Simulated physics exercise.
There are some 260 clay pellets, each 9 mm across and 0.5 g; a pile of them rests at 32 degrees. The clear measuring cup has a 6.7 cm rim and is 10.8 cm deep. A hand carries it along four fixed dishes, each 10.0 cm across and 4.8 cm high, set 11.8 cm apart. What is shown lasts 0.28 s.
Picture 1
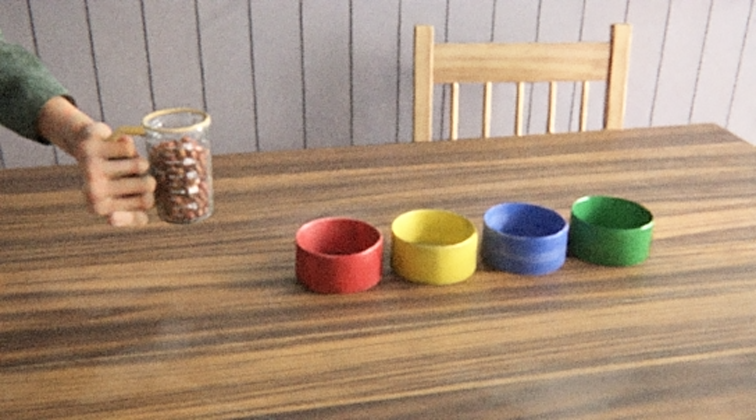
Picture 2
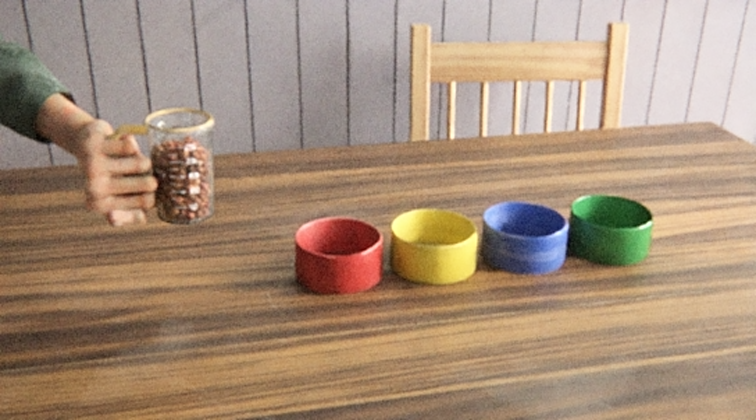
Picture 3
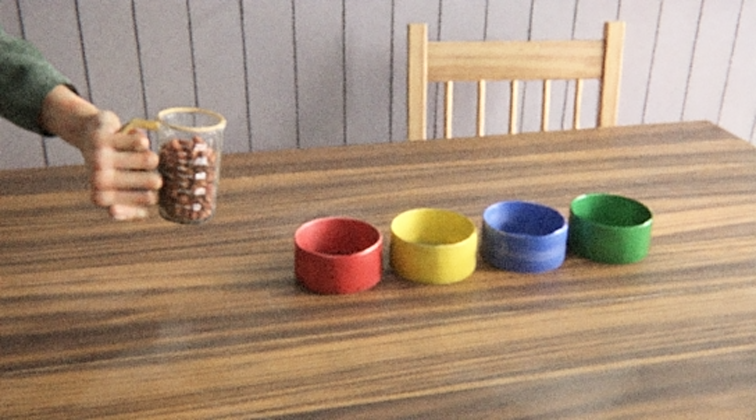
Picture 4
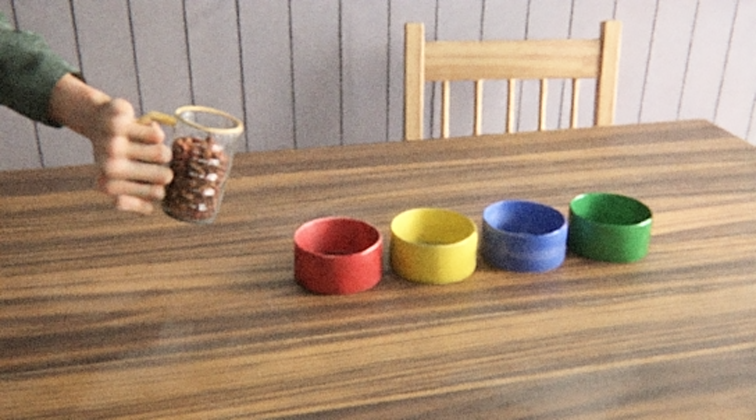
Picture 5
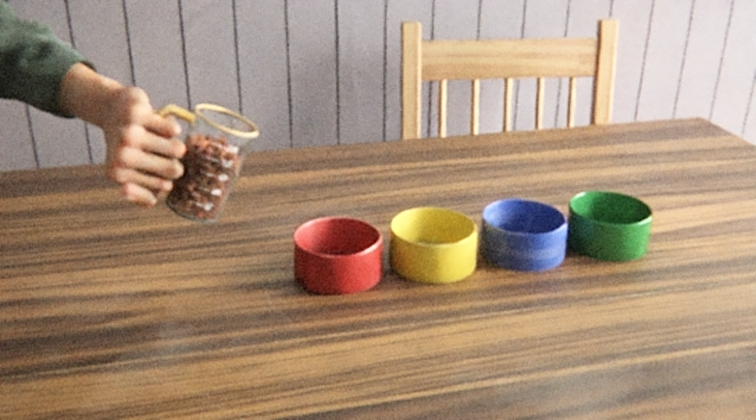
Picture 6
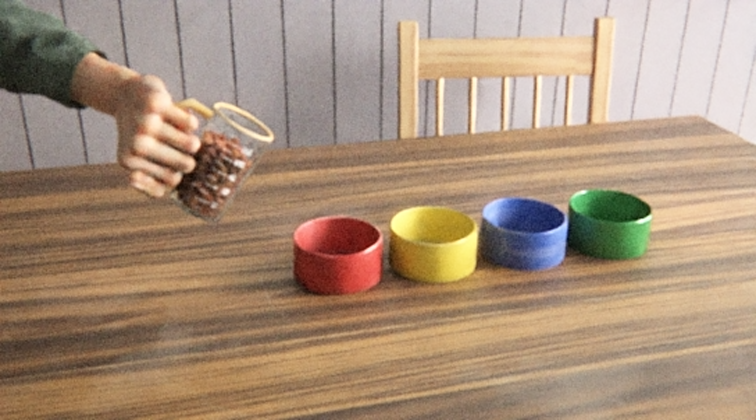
At a wooden table with a chair behind it, a hand held a clear cup of small brown pieces, then moved it slightly right while tilting it toward four empty dishes, red, yellow, blue and green.
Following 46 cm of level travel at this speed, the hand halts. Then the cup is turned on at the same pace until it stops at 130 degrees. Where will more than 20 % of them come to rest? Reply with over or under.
Red under, blue under, green under, yellow over, counter under.
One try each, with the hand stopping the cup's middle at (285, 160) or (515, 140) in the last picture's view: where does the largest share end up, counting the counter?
First try: Red; second try: Yellow.
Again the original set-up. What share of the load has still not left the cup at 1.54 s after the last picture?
Somewhere close to 0 percent.
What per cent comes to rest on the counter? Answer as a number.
Estimate: Close to 10 %.
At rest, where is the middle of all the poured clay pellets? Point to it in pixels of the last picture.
My guess is close to (435, 248).
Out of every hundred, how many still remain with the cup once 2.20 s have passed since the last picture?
I'd say close to 0 per cent.
Then, 0.92 s after the last picture, tilt 130 degrees; cup holds 0 %, red 5 %, yellow 85 %.
Then, 1.54 s after the last picture, tilt 130 degrees; cup holds 0 %, red 5 %, yellow 85 %.
Then, 2.20 s after the last picture, tilt 130 degrees; cup holds 0 %, red 5 %, yellow 85 %.
In the end, red 5 %, blue 0 %, green 0 %, yellow 85 %, counter 10 %.
